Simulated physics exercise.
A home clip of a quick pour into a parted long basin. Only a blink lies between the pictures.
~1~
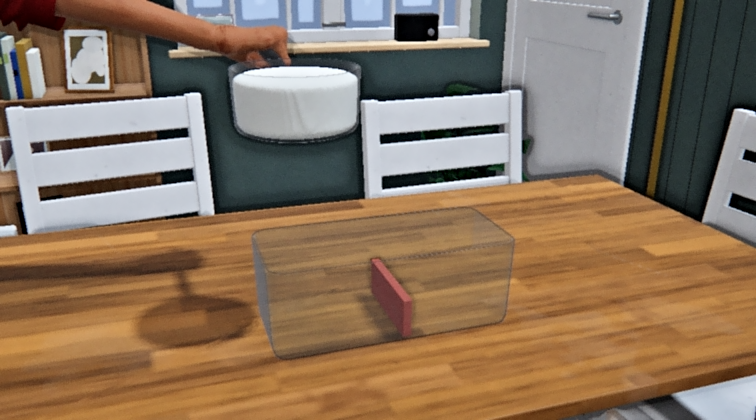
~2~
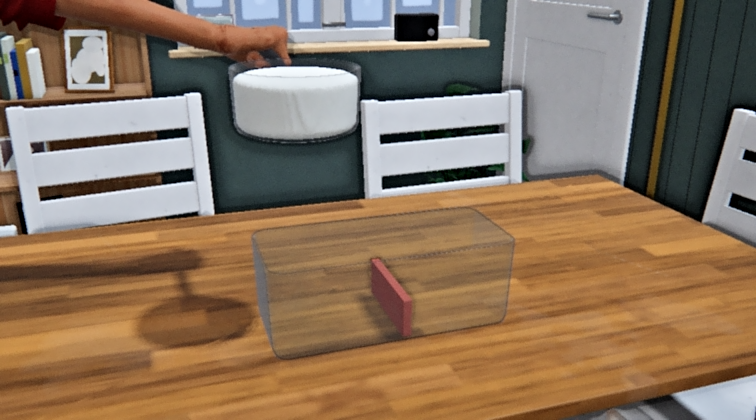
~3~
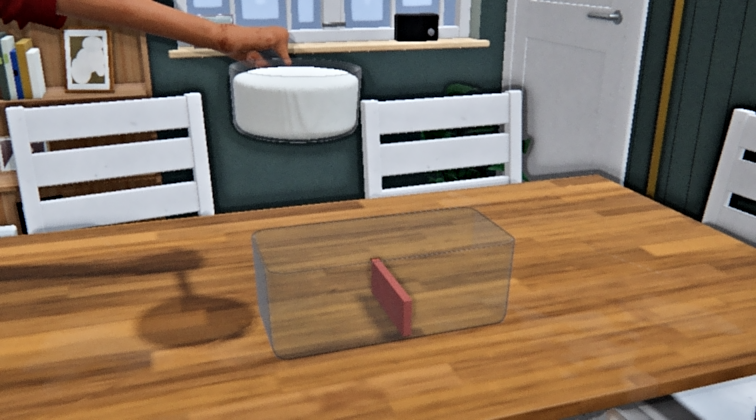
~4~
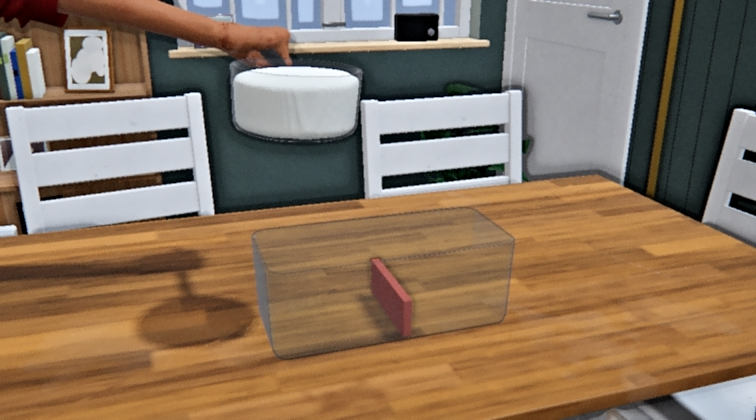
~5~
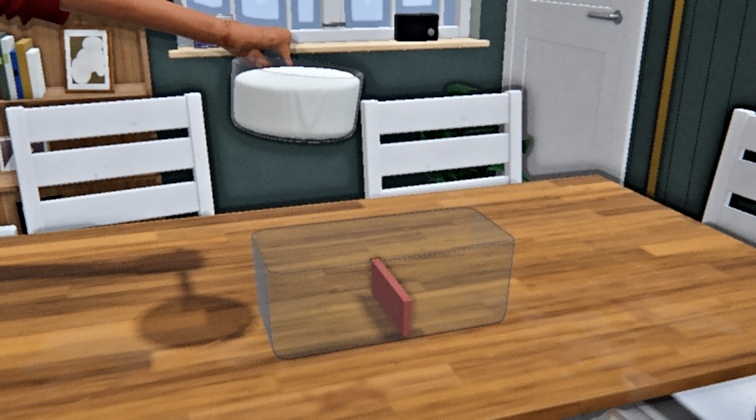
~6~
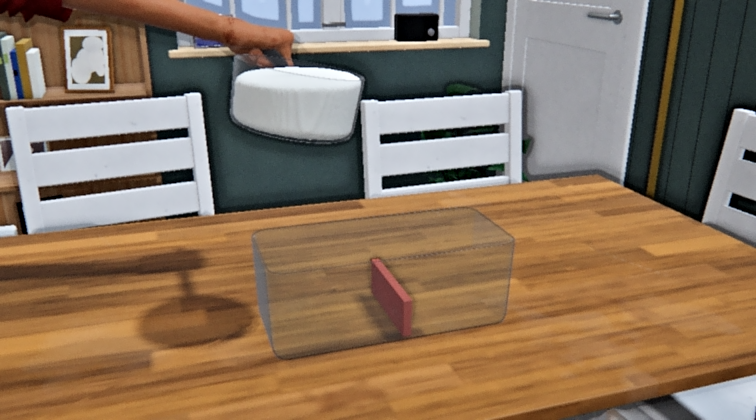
A hand holding a clear round container of white contents stays nearly still above a wooden table, then tilts it slightly down to the right, while a transparent rectangular basin with a red divider sits unmoving on the tabletop.
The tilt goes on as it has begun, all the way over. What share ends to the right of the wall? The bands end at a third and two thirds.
It comes to above two thirds.
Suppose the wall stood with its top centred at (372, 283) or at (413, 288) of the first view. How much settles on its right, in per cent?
The first gives 90 %, the second 50 %.
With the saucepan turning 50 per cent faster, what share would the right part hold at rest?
Roughly 70 in a hundred.
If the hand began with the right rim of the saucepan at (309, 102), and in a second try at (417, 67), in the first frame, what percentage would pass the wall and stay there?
In turn 15 and 80 in a hundred.
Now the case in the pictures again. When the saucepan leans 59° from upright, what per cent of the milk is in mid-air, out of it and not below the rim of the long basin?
Near 30 %.
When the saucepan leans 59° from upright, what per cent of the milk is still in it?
Roughly 60 in a hundred.
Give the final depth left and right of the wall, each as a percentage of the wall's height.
Left: 20 %. Right: 70 %.
A moment on, the saucepan is tipped part way and 58 per cent is still to pour, 2 is left of the wall and 8 right of it.
Next, the saucepan is tipped on its side and 13 per cent is still to pour, 4 is left of the wall and 69 right of it.
Then the saucepan is tipped on its side and 2 per cent is still to pour, 18 is left of the wall and 76 right of it.
Later the saucepan is tipped on its side and 0 per cent is still to pour, 22 is left of the wall and 76 right of it.
Finally, 22 per cent lies left of the wall, 76 right of it and 1 outside.
